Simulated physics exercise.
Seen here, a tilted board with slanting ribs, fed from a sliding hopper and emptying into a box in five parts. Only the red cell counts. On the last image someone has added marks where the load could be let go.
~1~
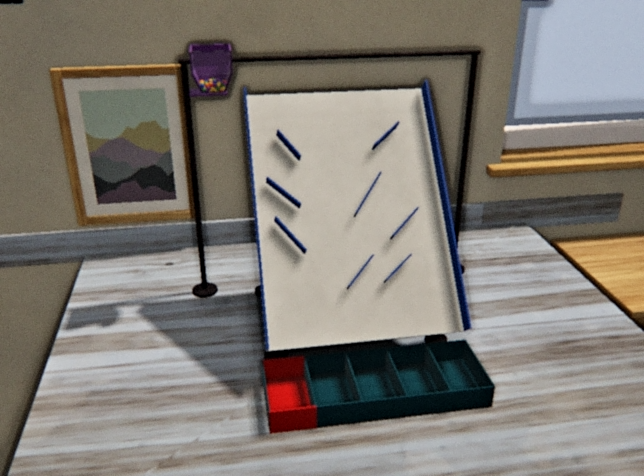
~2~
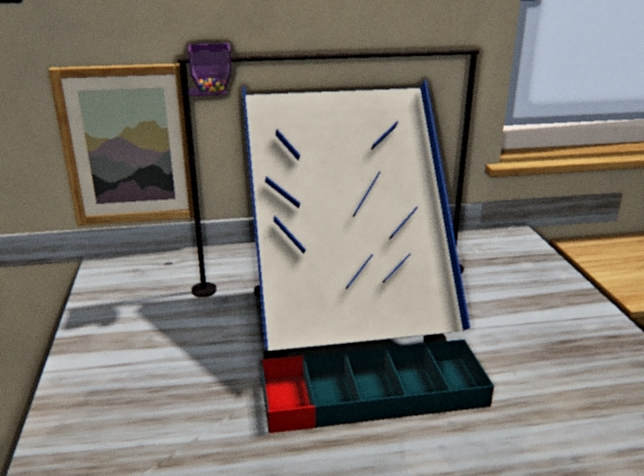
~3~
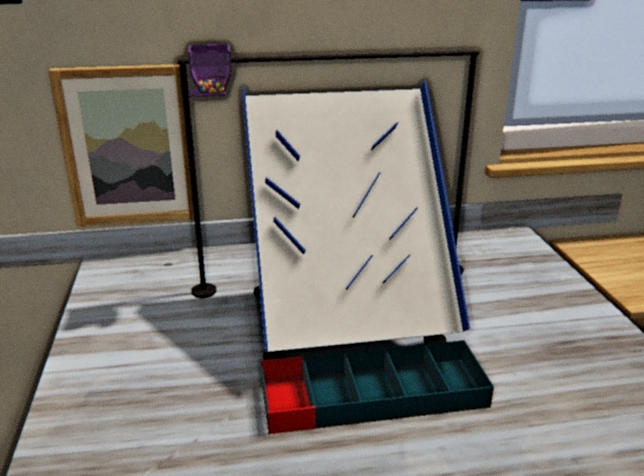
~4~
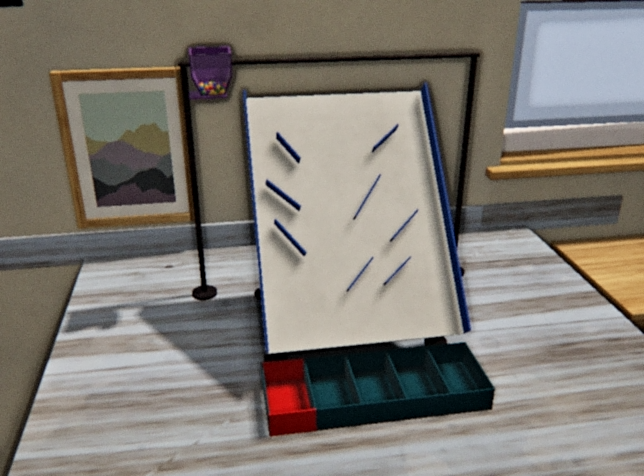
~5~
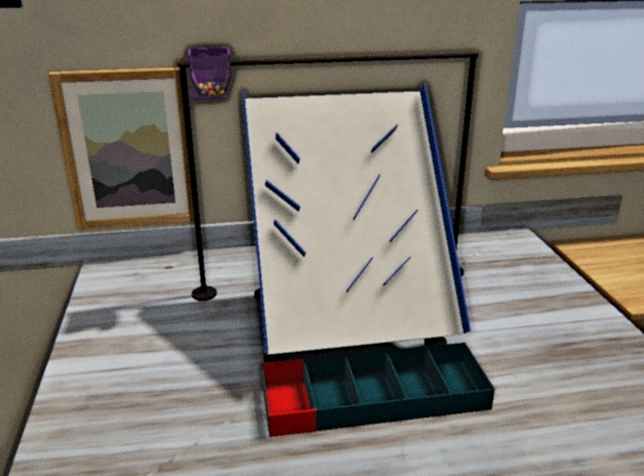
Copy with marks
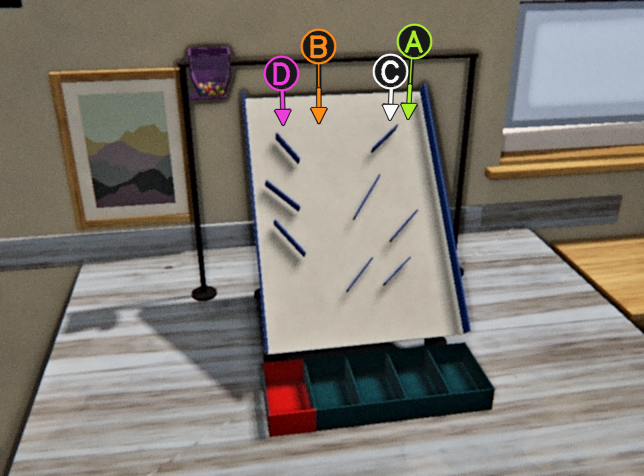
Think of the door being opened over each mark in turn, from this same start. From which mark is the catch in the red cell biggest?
D is best.
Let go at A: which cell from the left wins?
The fifth from the left.
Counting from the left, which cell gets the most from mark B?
The second.
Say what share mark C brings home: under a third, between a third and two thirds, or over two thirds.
Mark C gives under a third.
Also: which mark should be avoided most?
A it is.
On the marked copy, mark A meets the board at (408, 113); mark B meets the board at (318, 117); mark C meets the board at (390, 114); mark D meets the board at (283, 119).
Choosing A, none in the red cell, about two thirds in other cells, about a quarter outside the box.
Choosing B, a small part in the red cell, about half in other cells, about a third outside the box.
Choosing C, a small part in the red cell, about a third in other cells, about half outside the box.
Choosing D, about a third in the red cell, about a quarter in other cells, about a third outside the box.
